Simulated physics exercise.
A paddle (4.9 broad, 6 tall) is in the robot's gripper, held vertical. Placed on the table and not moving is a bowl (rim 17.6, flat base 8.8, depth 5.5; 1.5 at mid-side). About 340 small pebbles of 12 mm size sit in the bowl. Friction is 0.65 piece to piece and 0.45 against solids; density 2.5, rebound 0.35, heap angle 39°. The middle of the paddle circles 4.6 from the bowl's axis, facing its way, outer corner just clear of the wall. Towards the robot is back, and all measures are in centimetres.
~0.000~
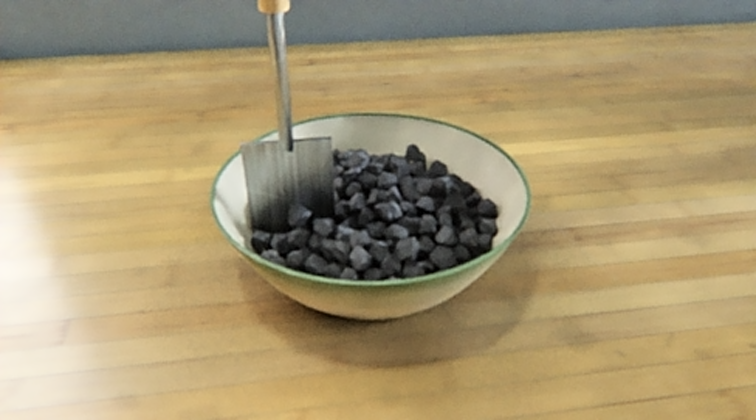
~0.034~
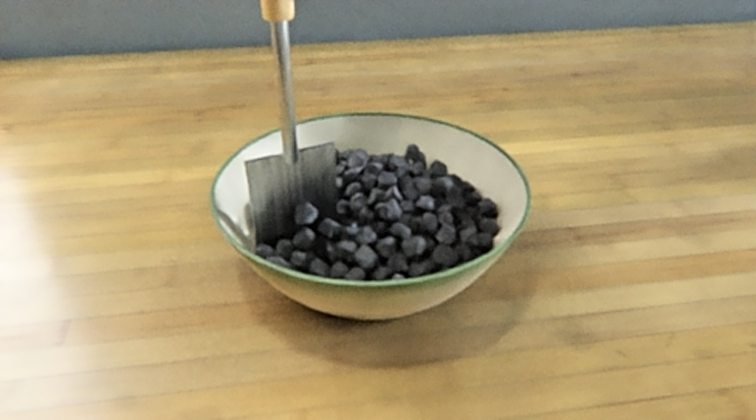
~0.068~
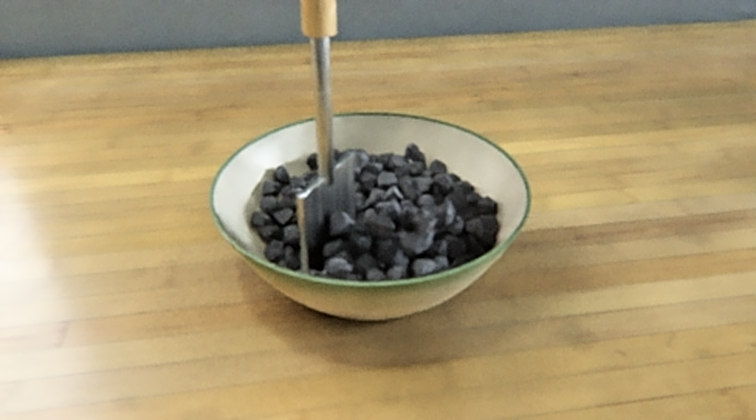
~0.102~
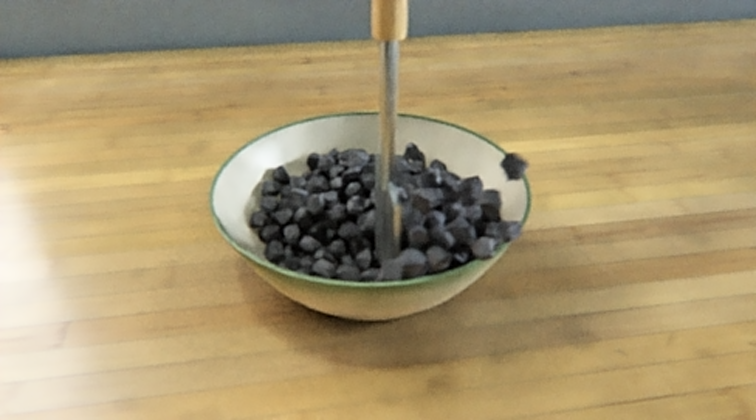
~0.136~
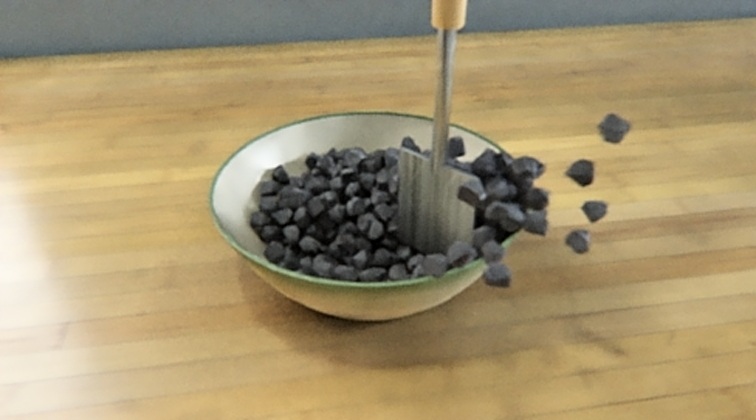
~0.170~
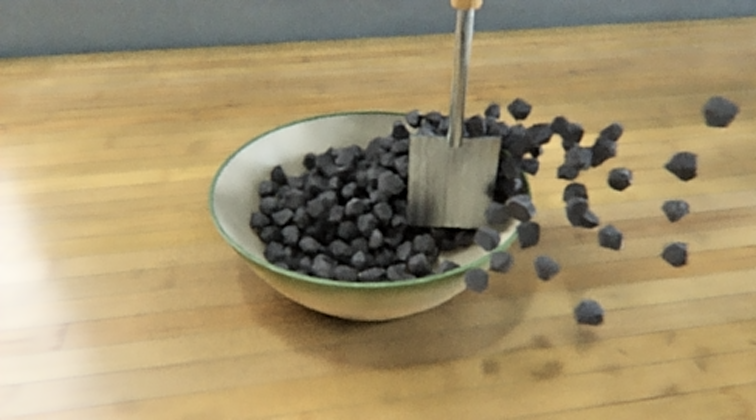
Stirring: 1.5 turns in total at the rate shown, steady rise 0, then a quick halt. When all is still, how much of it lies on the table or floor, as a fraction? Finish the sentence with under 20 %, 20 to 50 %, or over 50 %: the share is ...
The share is over 50 %.
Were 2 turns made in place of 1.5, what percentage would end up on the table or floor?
Roughly 65 per cent.
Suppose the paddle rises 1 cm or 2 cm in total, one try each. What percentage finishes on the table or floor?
Roughly 50 and 40 per cent.
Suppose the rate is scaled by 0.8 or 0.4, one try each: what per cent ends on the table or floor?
55 % and 40 %.
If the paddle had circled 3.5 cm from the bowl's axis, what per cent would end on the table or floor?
It would be near 65 per cent.
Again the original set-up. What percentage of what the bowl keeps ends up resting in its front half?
It comes to near 35 percent.
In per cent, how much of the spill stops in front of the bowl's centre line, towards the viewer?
Around 50 percent of the pieces.
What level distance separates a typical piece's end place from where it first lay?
About 27 centimetres.
By 0.30 s, 307° round, highest piece 12 above the table; 226 in the bowl, 31 on the table or floor, 80 in flight or on the tool.
By 0.42 s, 88° round, highest piece 11 above the table; 170 in the bowl, 119 on the table or floor, 48 in flight or on the tool.
By 0.68 s, 180° round, highest piece 5 above the table; 199 on the table or floor, 138 in the bowl.
By 1.38 s, 180° round, highest piece 5 above the table; 199 on the table or floor, 138 in the bowl.
Final count, 199 on the table or floor, 138 in the bowl. That is 59 % on the table or floor.
